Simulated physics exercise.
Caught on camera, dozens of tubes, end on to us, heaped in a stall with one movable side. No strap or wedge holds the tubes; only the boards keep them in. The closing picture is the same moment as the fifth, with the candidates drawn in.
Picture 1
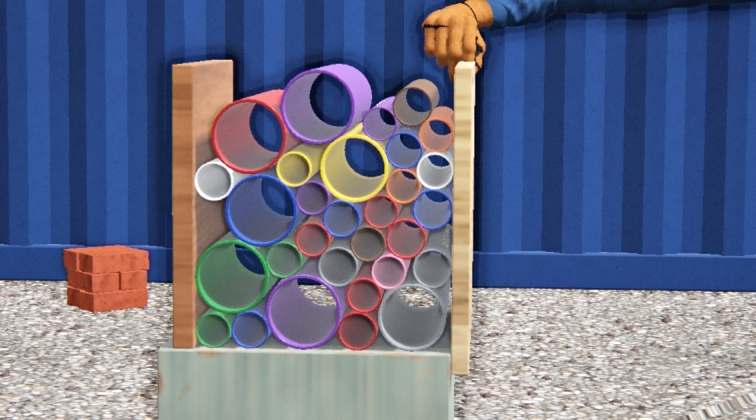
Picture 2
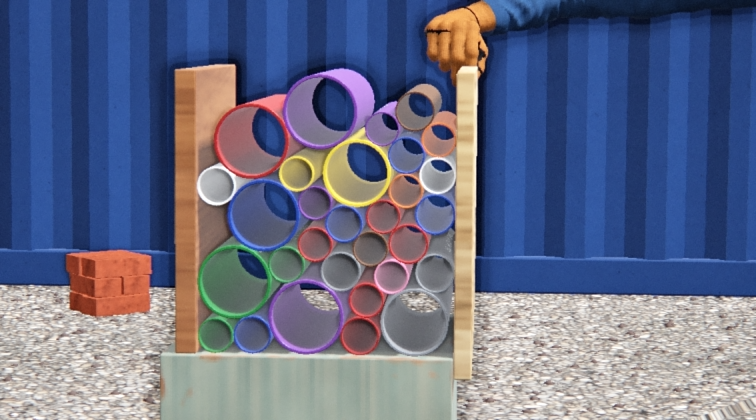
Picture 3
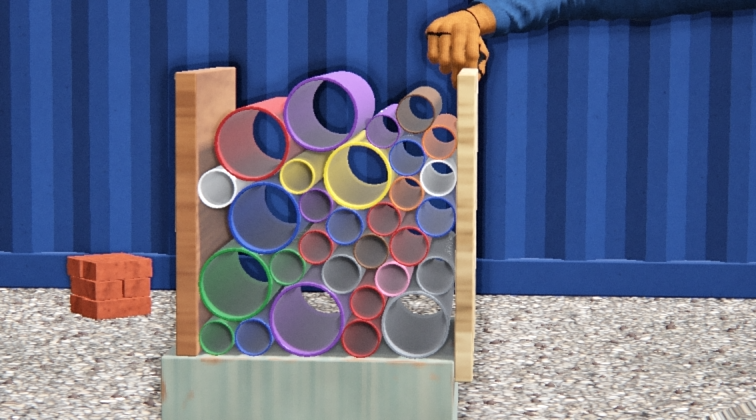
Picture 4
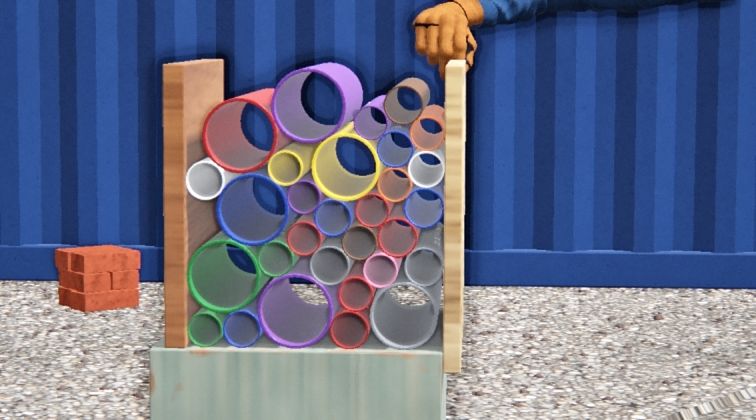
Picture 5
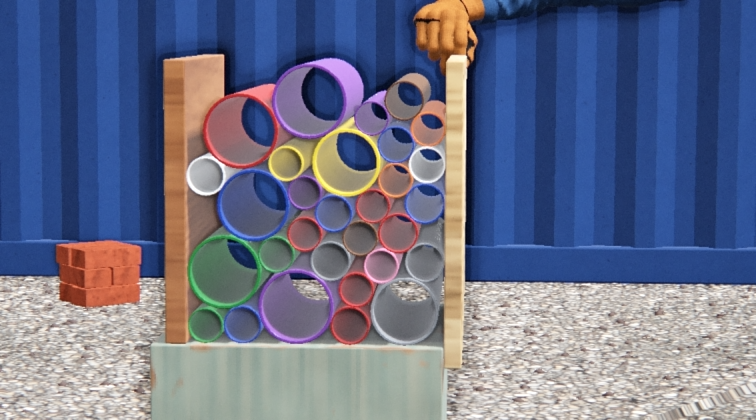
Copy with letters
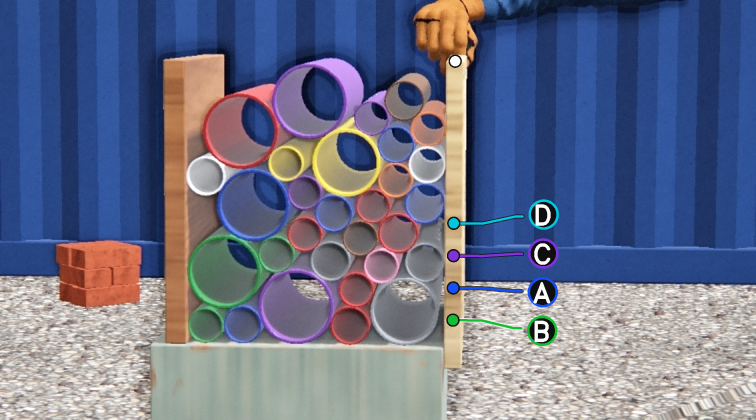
A gloved hand rests on the right board beside stacked colourful tubes as the view shifts slightly.
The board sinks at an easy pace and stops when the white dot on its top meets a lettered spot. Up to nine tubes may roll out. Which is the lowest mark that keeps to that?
It can be let down to C.
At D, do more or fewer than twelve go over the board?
It loses fewer than twelve.
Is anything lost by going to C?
Yes, at C.
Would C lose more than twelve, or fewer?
It loses fewer than twelve.
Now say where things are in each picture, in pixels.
A red tube (249, 137); side board (464, 205), in the first picture.
A red tube (366, 300), in the second picture.
A red tube (409, 247); a blue tube (265, 218), in the third picture.
A white tube (426, 169); a red tube (240, 136), in the fourth picture.
Side board (456, 199); a red tube (356, 290), in the fifth picture.
On the marked copy, A at (453, 288); B at (453, 320); C at (454, 256); D at (454, 223); the white dot at (455, 61).
Following C. Soon after the start, top of the board (446, 143).
Later, top of the board (445, 235).
In the end, top of the board (445, 255), seven out over the board.
As for the rest, A more than nine out over the board; B more than nine out over the board; D about five out over the board.
